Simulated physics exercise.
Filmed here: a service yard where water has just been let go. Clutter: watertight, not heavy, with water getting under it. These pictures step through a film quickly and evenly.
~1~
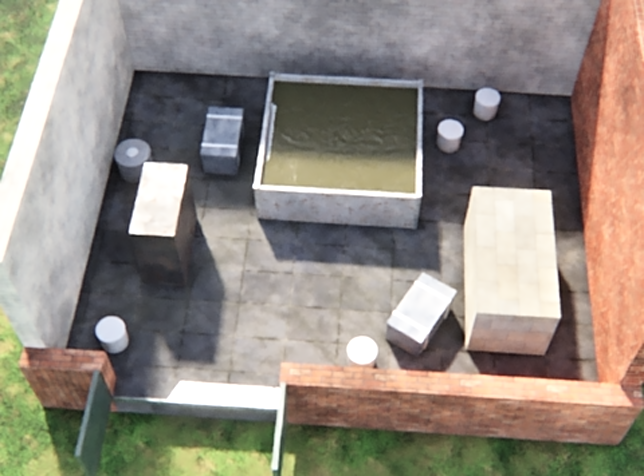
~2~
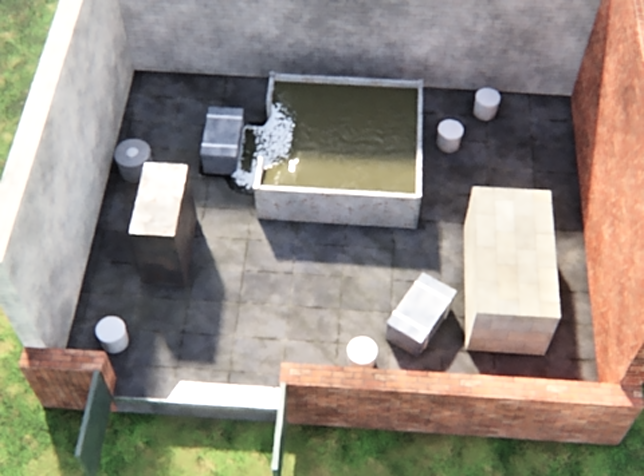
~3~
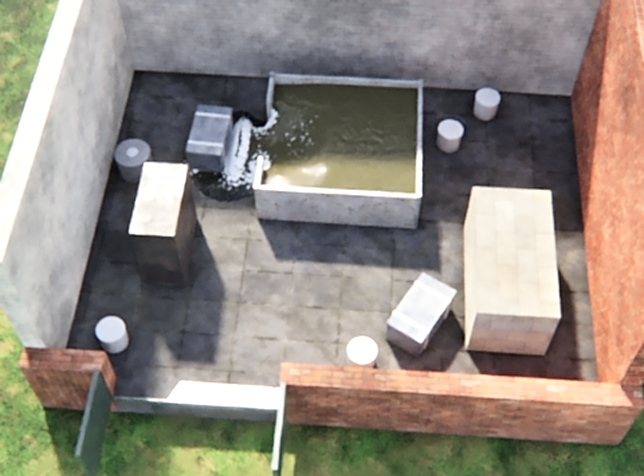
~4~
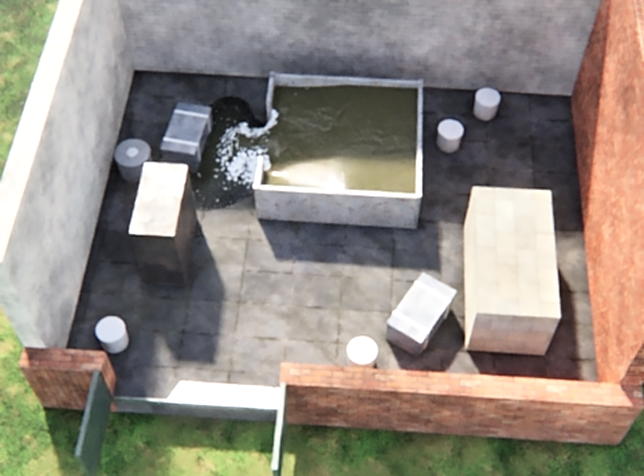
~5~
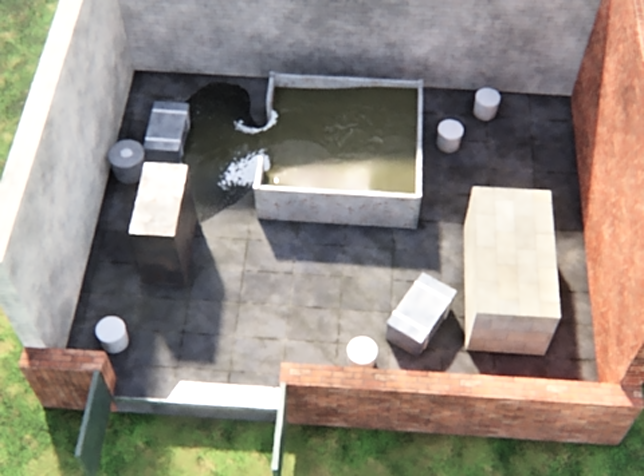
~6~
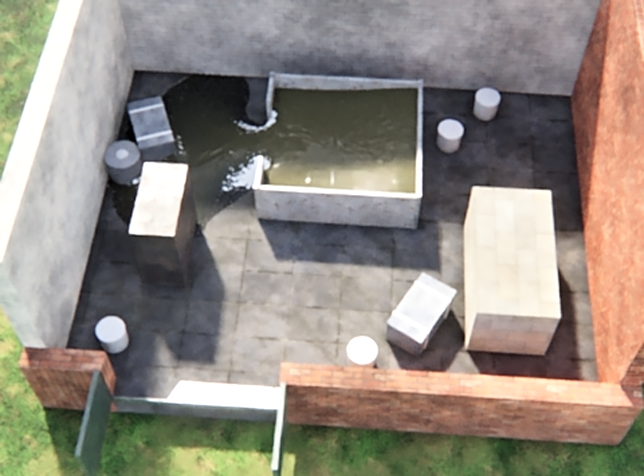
A walled service yard with dark paving and grass outside is seen from high above by a still camera. A pale-rimmed tank of murky green water stands at the back, with a grey trunk and round grey tub to its left, and pale blocks and small drums around the yard. Foaming water pours from the tank's left side and spreads, pushing the trunk leftward as it turns, then the tub shifts slightly left.
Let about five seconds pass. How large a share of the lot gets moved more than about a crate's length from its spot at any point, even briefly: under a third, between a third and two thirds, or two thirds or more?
So the part that moves far is between the one-third and two-thirds marks.
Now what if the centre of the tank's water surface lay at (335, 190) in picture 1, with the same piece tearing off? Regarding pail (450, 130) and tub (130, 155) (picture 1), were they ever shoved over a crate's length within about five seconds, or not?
First: Stayed short. Second: Covered that distance.
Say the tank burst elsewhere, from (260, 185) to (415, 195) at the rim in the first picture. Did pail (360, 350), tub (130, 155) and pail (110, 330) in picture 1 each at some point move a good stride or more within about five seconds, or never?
The first: Got that far; the second: Never got that far; the third: Never got that far.
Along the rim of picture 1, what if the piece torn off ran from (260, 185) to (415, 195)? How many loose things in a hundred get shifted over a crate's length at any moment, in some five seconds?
That works out to some 30 %.
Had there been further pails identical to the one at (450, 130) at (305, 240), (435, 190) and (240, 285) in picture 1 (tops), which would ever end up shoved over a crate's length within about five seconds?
The first sits tight, the second sits tight and the third sits tight.
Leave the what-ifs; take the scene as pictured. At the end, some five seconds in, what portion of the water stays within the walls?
Roughly 94 in a hundred.
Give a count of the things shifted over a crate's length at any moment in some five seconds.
By my count, 3.
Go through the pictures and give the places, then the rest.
The first picture shows a trunk at (222, 131), on the bottom; a tub at (132, 153) rests on the ground; 0 of 7 have shifted.
The second picture shows a trunk at (222, 131), on the bottom; a tub at (132, 153), on the bottom; 0 of 7 have shifted.
The third picture shows a trunk at (209, 129) rests on the ground, close to its start; a tub at (132, 153) rests on the ground; 1 of 7 have shifted.
The fourth picture shows a trunk at (186, 128), on the bottom, a stride from its start; a tub at (132, 153) rests on the ground; 1 of 7 have shifted.
The fifth picture shows a trunk at (166, 125) rests on the ground, a stride from its start; a tub at (126, 153), on the bottom, close to its start; 2 of 7 have shifted.
The sixth picture shows a trunk at (150, 122), on the bottom, a stride from its start; a tub at (122, 154) rests on the ground, close to its start; 2 of 7 have shifted.
A moment on, 1 of 7 are well off their spots; 1 afloat.
Next, 1 of 7 are well off their spots; 2 afloat.
Later, 3 of 7 are well off their spots; 1 afloat.
In the end, 3 of 7 are well off their spots, and 3 have been at some point; 1 afloat.
